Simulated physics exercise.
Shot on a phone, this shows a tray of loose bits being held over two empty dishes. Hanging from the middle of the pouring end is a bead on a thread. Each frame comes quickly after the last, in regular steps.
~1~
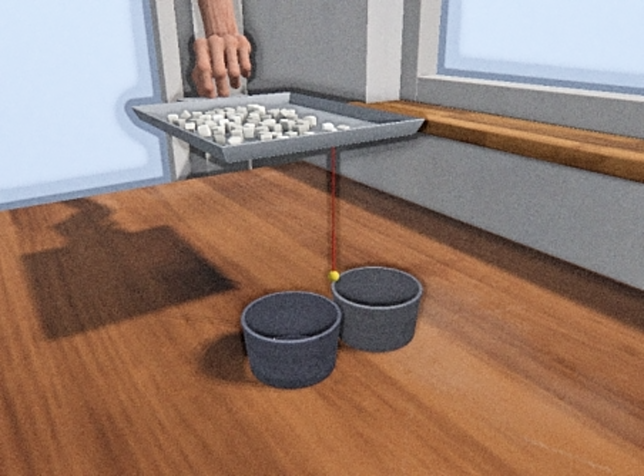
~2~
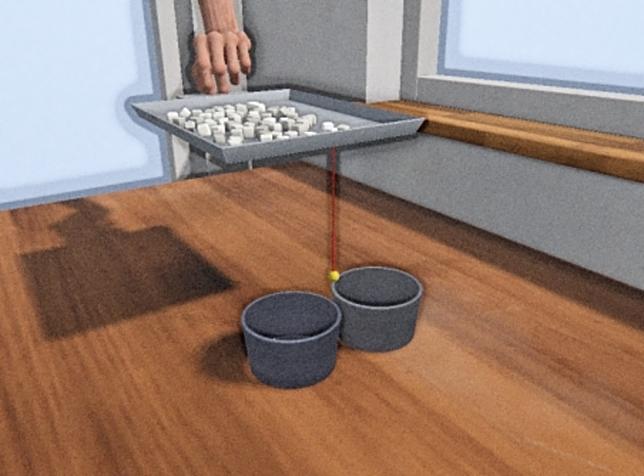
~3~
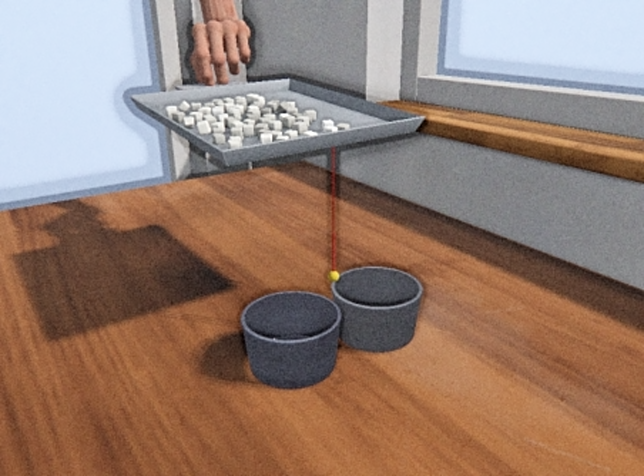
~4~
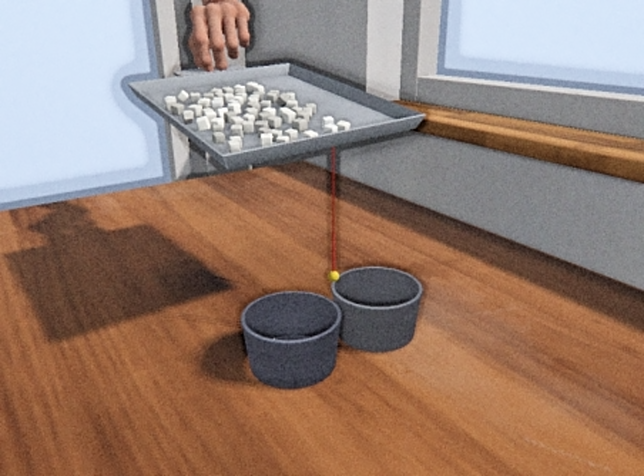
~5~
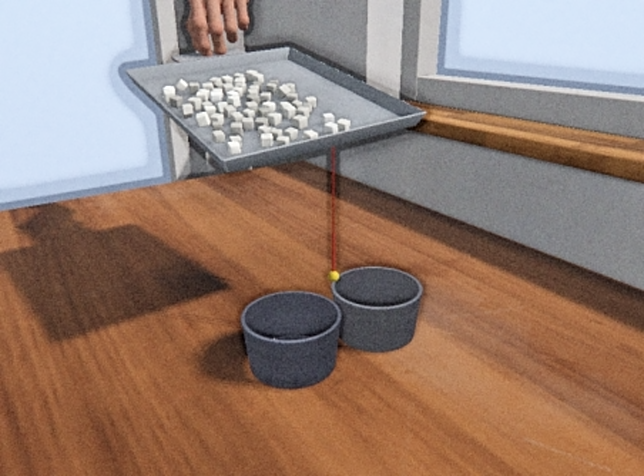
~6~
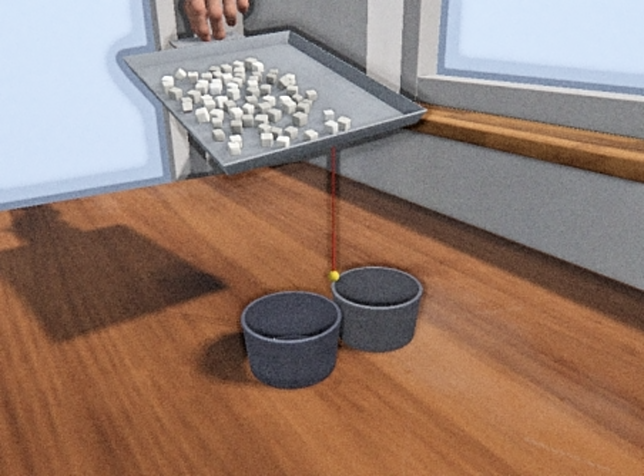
A hand gradually tilts a gray tray of white cubes toward its lower left corner above two dishes.
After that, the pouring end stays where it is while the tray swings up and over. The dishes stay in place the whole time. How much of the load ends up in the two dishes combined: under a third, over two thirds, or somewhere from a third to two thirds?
By the end the two dishes capture a fair share, a third to two thirds.
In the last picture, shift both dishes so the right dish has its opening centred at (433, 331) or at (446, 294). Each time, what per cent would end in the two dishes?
In order: 0 percent and 10 percent.
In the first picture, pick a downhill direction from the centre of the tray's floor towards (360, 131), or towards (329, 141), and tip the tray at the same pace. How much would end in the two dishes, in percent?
Shares: About 30 in a hundred, then about 50 in a hundred.
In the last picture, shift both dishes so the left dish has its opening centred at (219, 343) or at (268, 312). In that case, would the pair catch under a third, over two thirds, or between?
Run 1 - over two thirds; run 2 - in the middle band.
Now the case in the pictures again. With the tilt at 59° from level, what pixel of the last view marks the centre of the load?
(254, 126).
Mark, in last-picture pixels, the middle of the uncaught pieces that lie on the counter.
Near (222, 392).
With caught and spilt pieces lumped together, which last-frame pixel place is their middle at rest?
About (276, 364).
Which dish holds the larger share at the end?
Winner noted as the left of the two.
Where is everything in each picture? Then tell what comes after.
The first picture shows corners of the pouring end at (226, 145) and (415, 119), level; middle of the load at (235, 122), sugar cubes; left dish at (317, 357); right dish at (405, 323); bead on its thread at (334, 276).
The second picture shows corners of the pouring end at (227, 145) and (415, 118), level; middle of the load at (235, 121).
The third picture shows corners of the pouring end at (227, 148) and (416, 116), tipped barely, lowest at the left corner; middle of the load at (235, 116).
The fourth picture shows corners of the pouring end at (227, 152) and (416, 114), tipped a little, lowest at the left corner; middle of the load at (234, 109).
The fifth picture shows corners of the pouring end at (227, 156) and (417, 111), tipped a little, lowest at the left corner; middle of the load at (234, 101).
The sixth picture shows corners of the pouring end at (228, 160) and (418, 109), tipped clearly, lowest at the left corner; middle of the load at (233, 94); left dish at (317, 357); right dish at (405, 323).
Soon, tray tipped steeply; all on the tray.
A while on, tray tipped right over; about a quarter on the tray; a small part in the left dish; a small part outside both; about half in the air.
Towards the end, tray tipped past a quarter turn; about half in the left dish; about half outside both.
Finally, tray tipped past a quarter turn; about half in the left dish; none in the right dish; about half outside both.
